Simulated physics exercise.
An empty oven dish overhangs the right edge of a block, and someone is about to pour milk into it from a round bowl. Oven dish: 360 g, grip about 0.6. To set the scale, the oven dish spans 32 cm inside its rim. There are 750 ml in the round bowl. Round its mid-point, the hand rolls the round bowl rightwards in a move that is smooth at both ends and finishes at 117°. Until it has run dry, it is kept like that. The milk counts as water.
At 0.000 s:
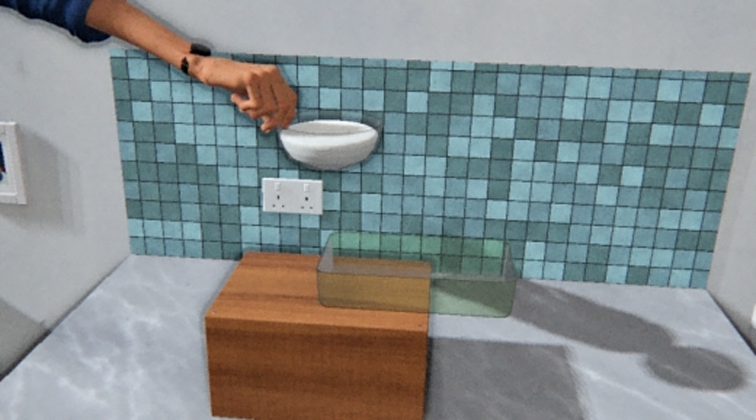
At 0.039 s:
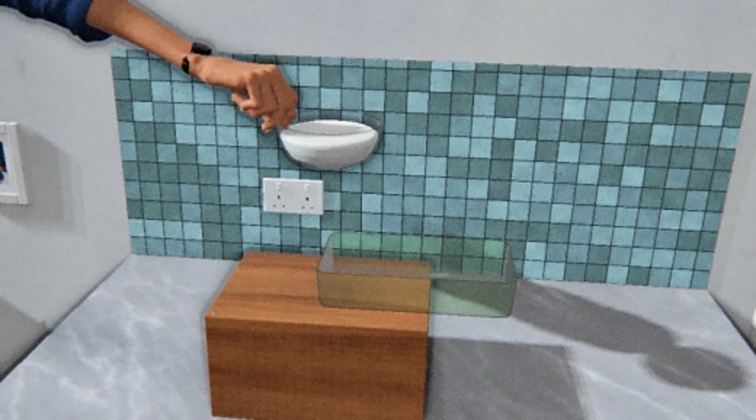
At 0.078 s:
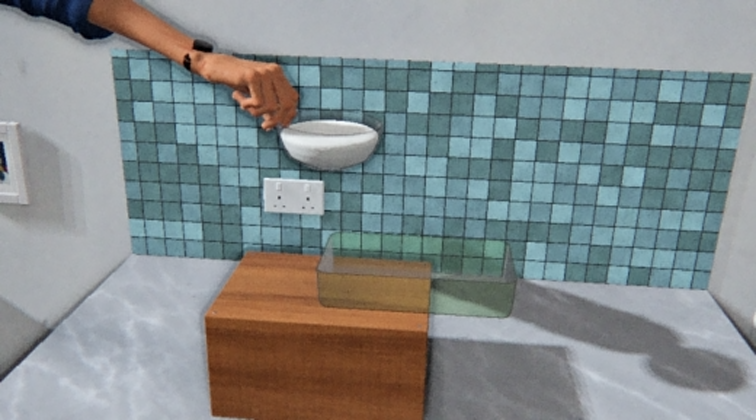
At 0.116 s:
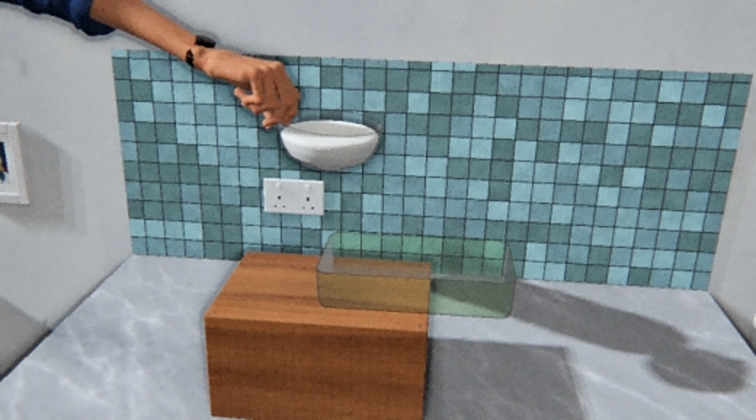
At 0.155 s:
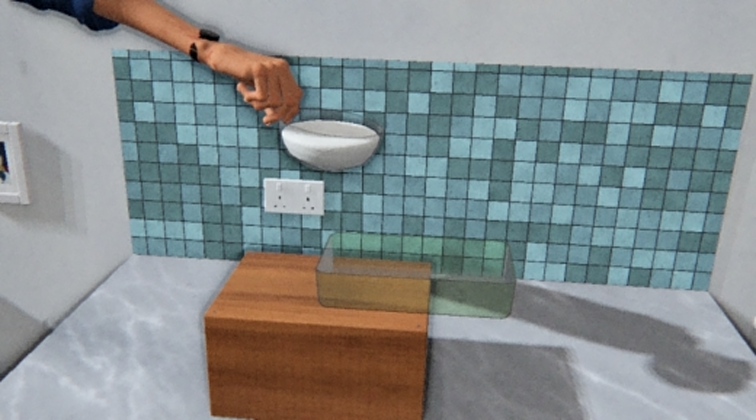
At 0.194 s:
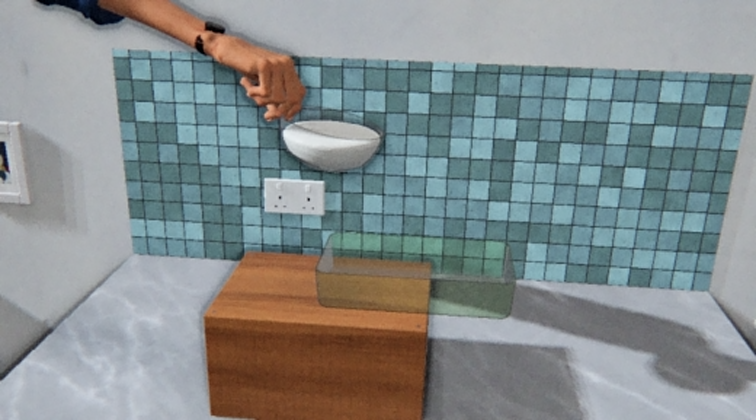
A hand with a dark wristband and blue sleeve reaches in from the upper left, holding a round white bowl before a teal tiled wall, seen from the front and slightly above. Below, a clear greenish dish overhangs the right edge of a brown wooden block on a grey marbled counter, beneath a white double socket. The hand slowly tilts the bowl slightly rightward, while the camera stays still.
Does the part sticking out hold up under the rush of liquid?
Yes.
Then, 0.57 s in, the tilt is 76° and 32 per cent is still to pour; the oven dish lies level with 14 per cent in it.
Then, 0.85 s in, the tilt is 113° and 0 per cent is still to pour; the oven dish lies level with 86 per cent in it.
Then, 1.14 s in, the tilt is 117° and 0 per cent is still to pour; the oven dish lies level with 94 per cent in it.
Then, 1.46 s in, the tilt is 117° and 0 per cent is still to pour; the oven dish lies level with 94 per cent in it.
Finally, the oven dish lies level with 94 per cent in it.
